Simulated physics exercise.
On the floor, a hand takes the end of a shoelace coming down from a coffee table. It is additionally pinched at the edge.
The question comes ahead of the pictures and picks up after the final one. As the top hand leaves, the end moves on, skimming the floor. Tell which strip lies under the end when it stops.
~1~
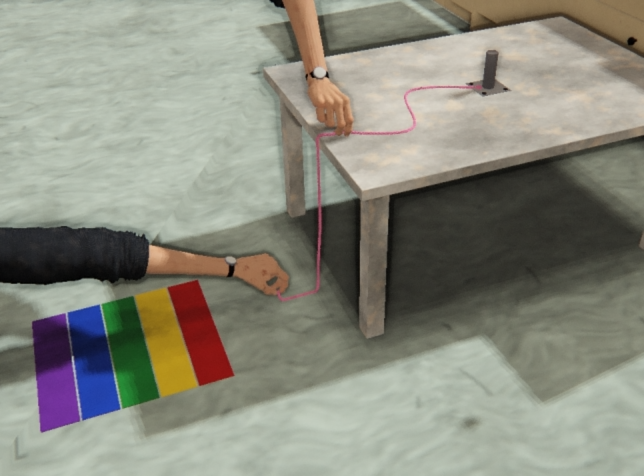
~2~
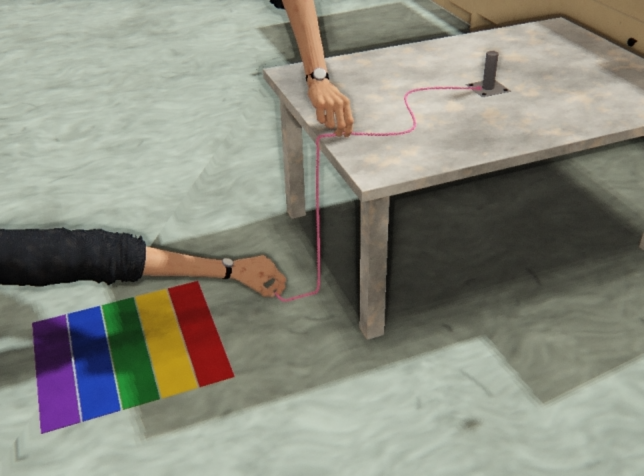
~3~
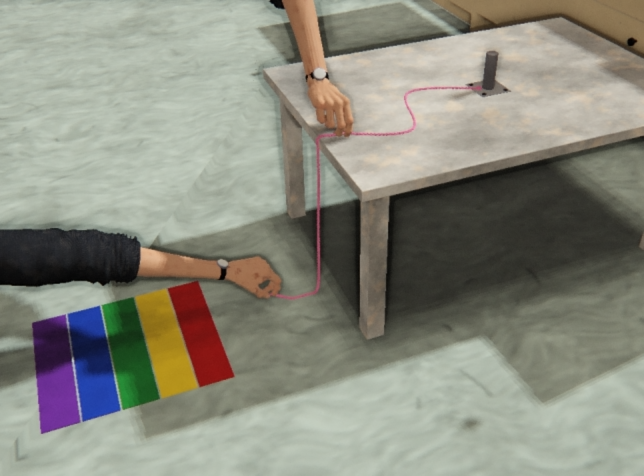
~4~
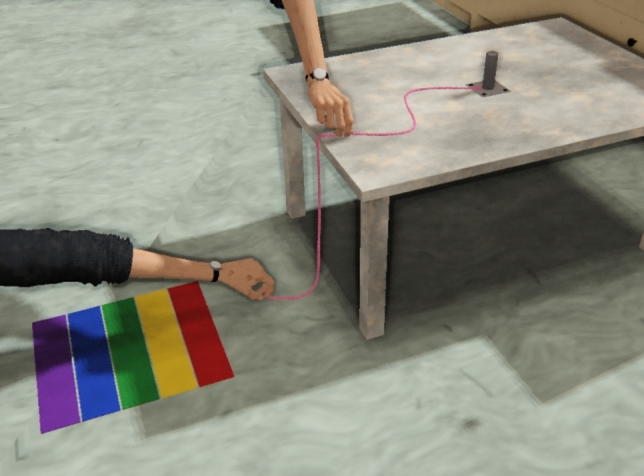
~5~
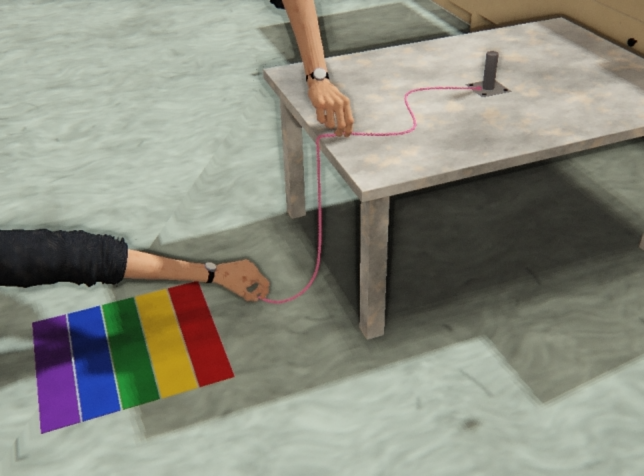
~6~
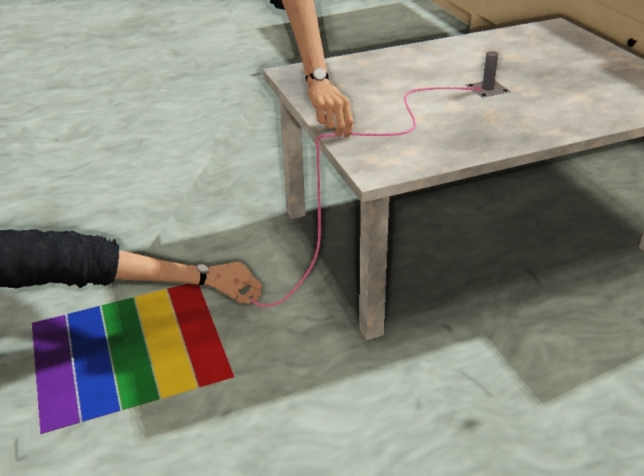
The blue strip.
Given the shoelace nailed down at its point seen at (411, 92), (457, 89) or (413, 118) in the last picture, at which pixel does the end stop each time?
(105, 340), (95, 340) and (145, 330).
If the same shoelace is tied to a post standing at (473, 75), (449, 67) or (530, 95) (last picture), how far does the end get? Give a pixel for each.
Try by try: (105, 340), (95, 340) and (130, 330).
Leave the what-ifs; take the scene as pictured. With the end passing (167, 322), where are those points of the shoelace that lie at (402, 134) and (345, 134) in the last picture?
The two spots arrive at (337, 131) and (314, 167).
A little later, end near (167, 322); over yellow.
Next, end near (119, 335); over green.
When it is tight, end near (91, 342); over blue. The end stops over the blue strip.
